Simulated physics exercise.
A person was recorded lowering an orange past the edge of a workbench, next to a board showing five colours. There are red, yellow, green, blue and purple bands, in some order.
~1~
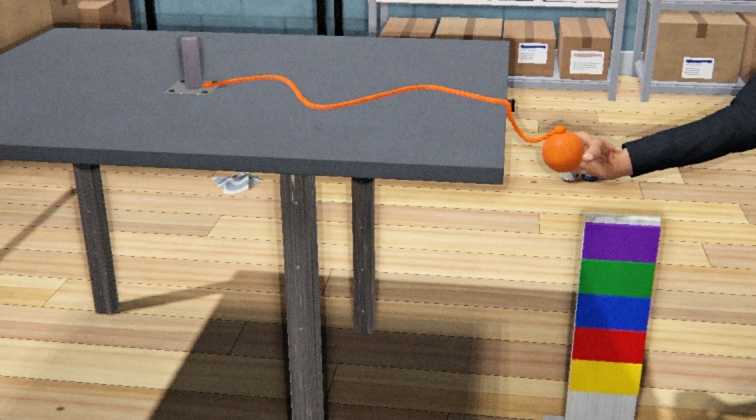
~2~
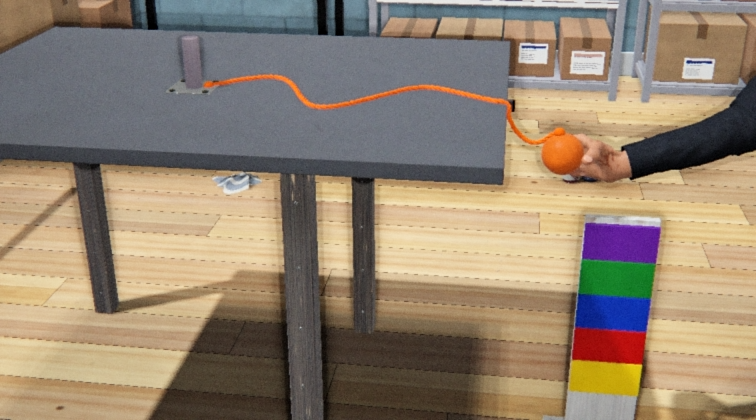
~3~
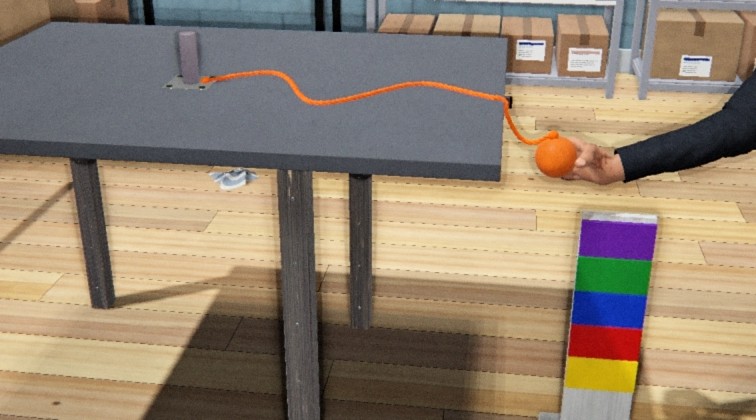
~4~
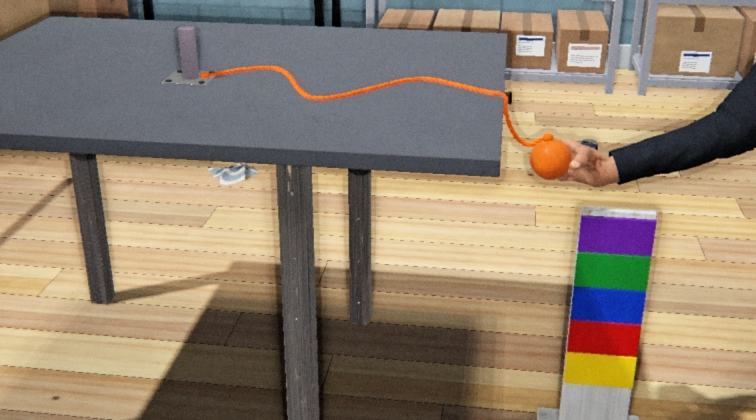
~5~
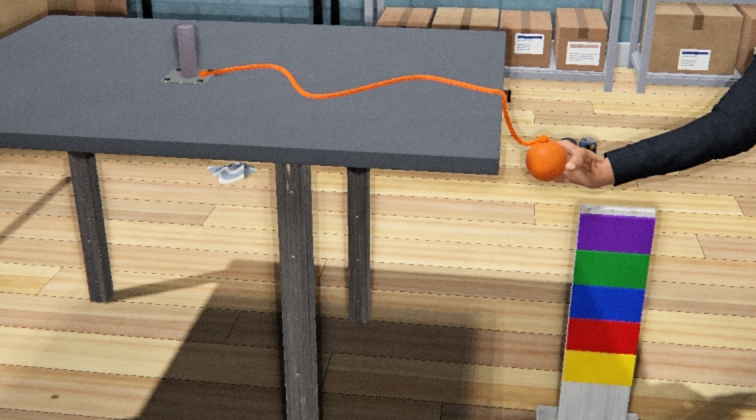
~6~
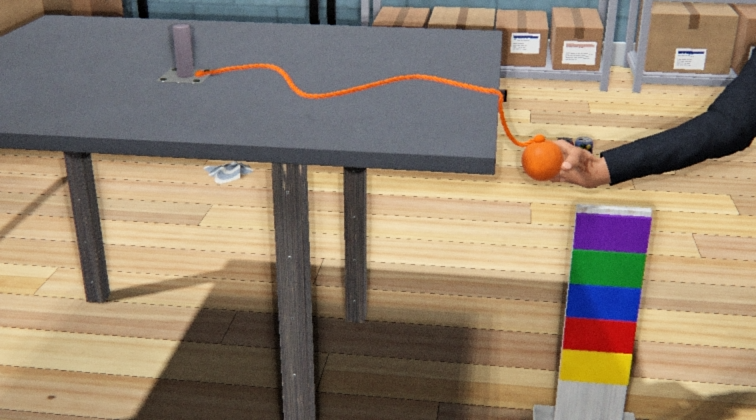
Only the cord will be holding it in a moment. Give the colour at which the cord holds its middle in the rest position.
The cord holds it at blue.
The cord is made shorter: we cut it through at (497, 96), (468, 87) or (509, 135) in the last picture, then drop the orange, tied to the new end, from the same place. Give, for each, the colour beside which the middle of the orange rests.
In the order given, it comes out as purple; none, it hangs higher; green.
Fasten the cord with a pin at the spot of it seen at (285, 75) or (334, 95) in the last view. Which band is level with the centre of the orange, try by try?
For the first place it's green, and for the second purple.
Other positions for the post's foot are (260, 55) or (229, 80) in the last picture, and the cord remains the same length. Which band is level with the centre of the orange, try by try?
First try: Red; second try: Red.
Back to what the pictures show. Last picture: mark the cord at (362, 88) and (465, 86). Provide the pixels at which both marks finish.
First near (445, 89), second near (496, 163).
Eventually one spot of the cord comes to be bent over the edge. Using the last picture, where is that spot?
(402, 78).
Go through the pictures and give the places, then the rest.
In the first frame, orange (563, 152); purple (621, 244); green (617, 279); blue (613, 314); red (609, 347); yellow (605, 379).
In the second frame, orange (563, 154); cord through (244, 79) (297, 91) (343, 105) (416, 88) (490, 100).
In the third frame, orange (556, 157).
In the fourth frame, orange (551, 159); cord through (241, 70) (294, 82) (340, 96) (413, 80) (487, 92).
In the fifth frame, orange (546, 161).
In the sixth frame, orange (543, 160); cord through (236, 68) (289, 80) (335, 94) (408, 78) (482, 90).
A little later, orange near (487, 283); level with blue.
Next, orange near (495, 282); level with blue.
When it is over, orange near (489, 284); level with blue. Its centre hangs level with the blue band.
